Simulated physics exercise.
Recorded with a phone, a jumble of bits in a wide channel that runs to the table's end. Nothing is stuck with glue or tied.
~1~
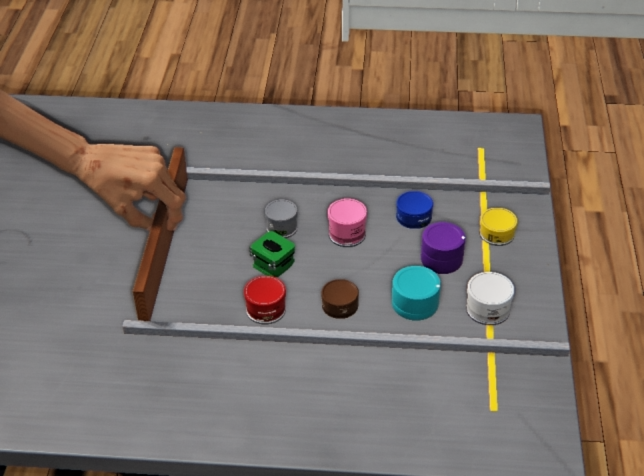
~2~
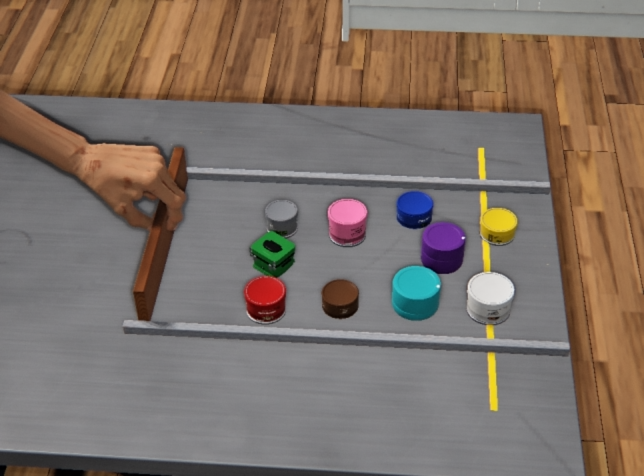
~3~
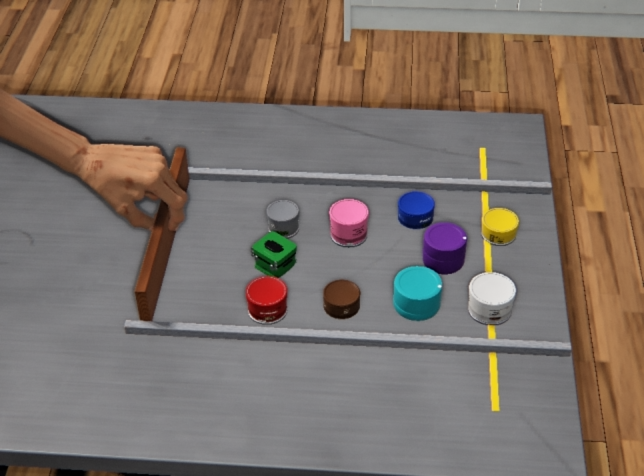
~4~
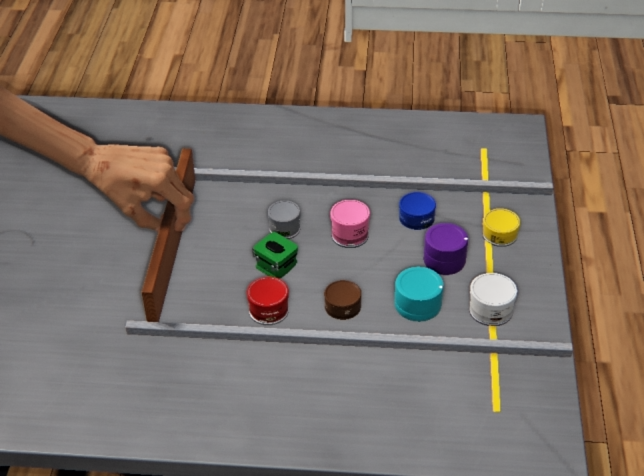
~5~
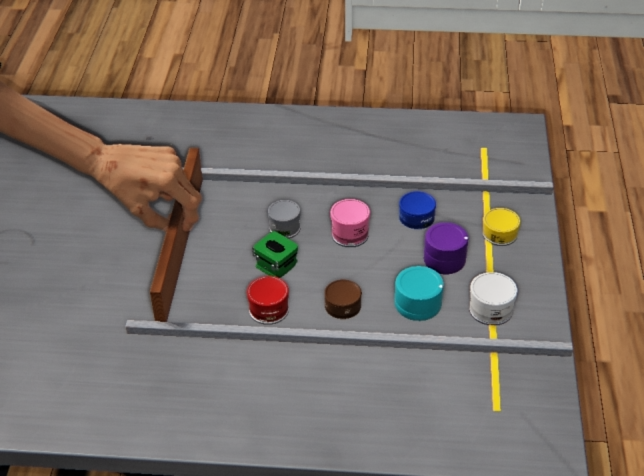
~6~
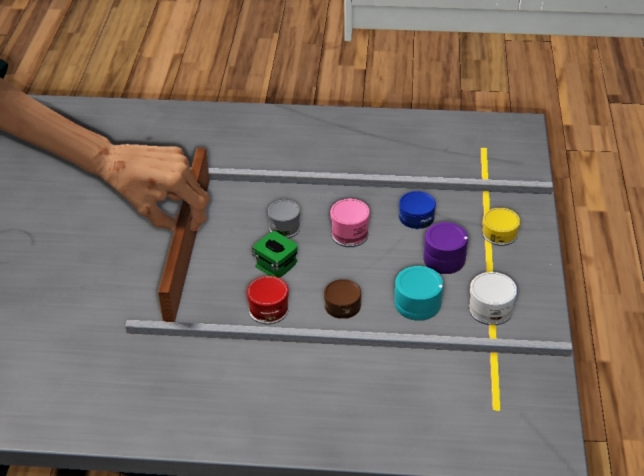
At first, a hand holds a brown board upright at the left of a channel on a grey table, with colourful pots and lids scattered beyond it and yellow tape near the right end. The hand then slides the board slightly right, still short of the pots, which stay in place.
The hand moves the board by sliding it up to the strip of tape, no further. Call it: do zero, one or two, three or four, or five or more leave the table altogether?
One or two.
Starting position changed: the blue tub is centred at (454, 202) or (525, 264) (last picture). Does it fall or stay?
In turn it holds its place, then goes down.
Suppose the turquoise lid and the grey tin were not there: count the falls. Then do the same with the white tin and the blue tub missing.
First 0, second 1.
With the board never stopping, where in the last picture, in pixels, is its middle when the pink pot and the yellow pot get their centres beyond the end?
The pink pot gives roughly (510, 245), the yellow pot roughly (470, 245).
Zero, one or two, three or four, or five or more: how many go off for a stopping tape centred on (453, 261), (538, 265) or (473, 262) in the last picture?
So, going place by place, I'd say none at all; five or more; not one.
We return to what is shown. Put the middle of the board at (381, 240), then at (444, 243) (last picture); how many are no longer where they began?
The count is 9 at the first point and 10 at the second.
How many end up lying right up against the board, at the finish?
That number would be 5.
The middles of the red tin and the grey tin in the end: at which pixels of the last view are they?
The red tin at (514, 319), the grey tin at (504, 217).
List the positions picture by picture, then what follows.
The first frame shows yellow pot (498, 227); white tin (490, 299); purple lid (443, 248); board (163, 231); tape (487, 263).
The second frame shows white tin (490, 299); green case (274, 256).
The third frame shows purple lid (444, 248); brown tub (342, 299).
The fourth frame shows yellow pot (501, 228); board (171, 232).
The fifth frame shows white tin (492, 299); blue tub (417, 210).
The sixth frame shows yellow pot (501, 227); white tin (492, 299); purple lid (446, 248); board (186, 232); tape (489, 263).
Early on, none off yet; yellow pot at rest near (501, 227); white tin at rest near (492, 299); purple lid at rest near (446, 248).
A while later, none off yet; yellow pot at rest near (501, 227); white tin travelled a little near (513, 301); purple lid travelled a little near (468, 250).
Finally, the number that fall off is one or two; lost, yellow pot.
